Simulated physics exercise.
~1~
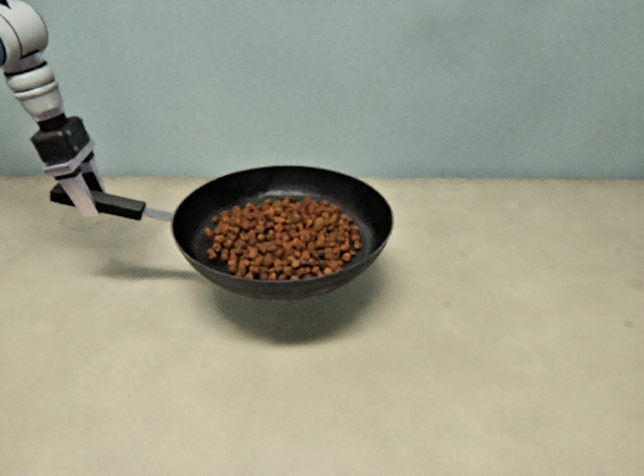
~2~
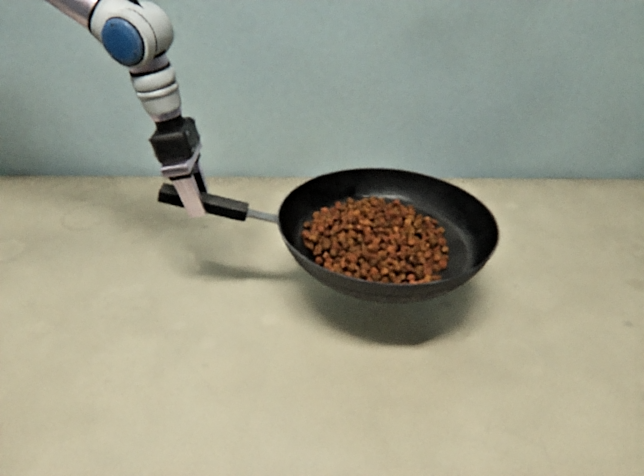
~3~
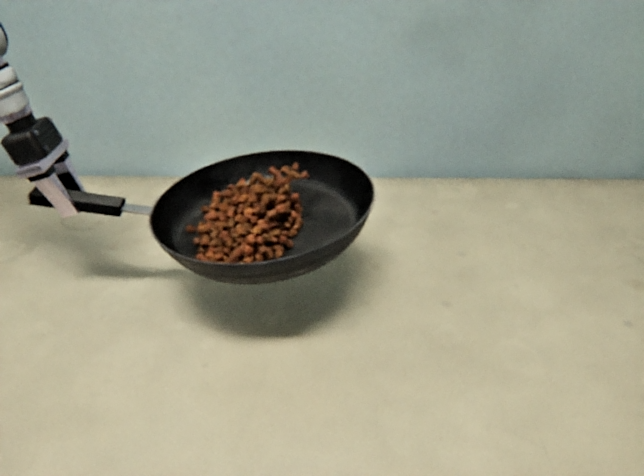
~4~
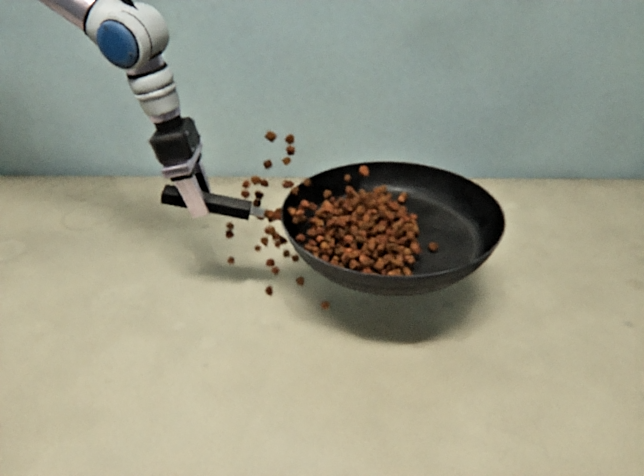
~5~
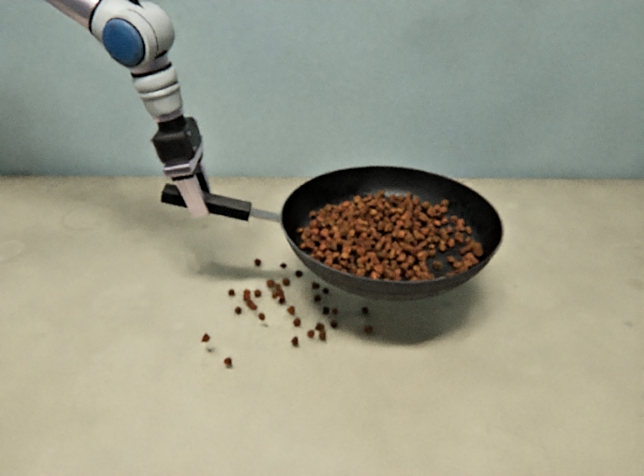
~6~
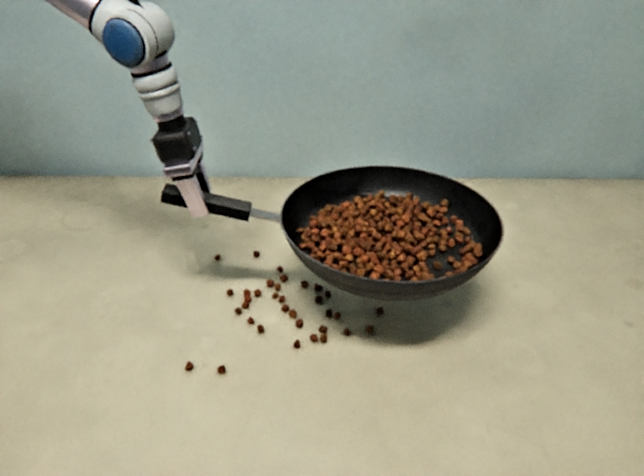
A black frying pan heaped with brown pet food pellets, held by a robot arm at the left, hovers over a pale tabletop and moves to the right with its load settled inside. The arm then draws it back to the left, tipping it slightly toward the handle, and the pellets bunch up on that side. As the pan returns to the right, some pellets fly over the rim near the handle. They drop and scatter across the table below. The pan levels and stays still, most of the pellets spread inside it and a small portion lying on the table.
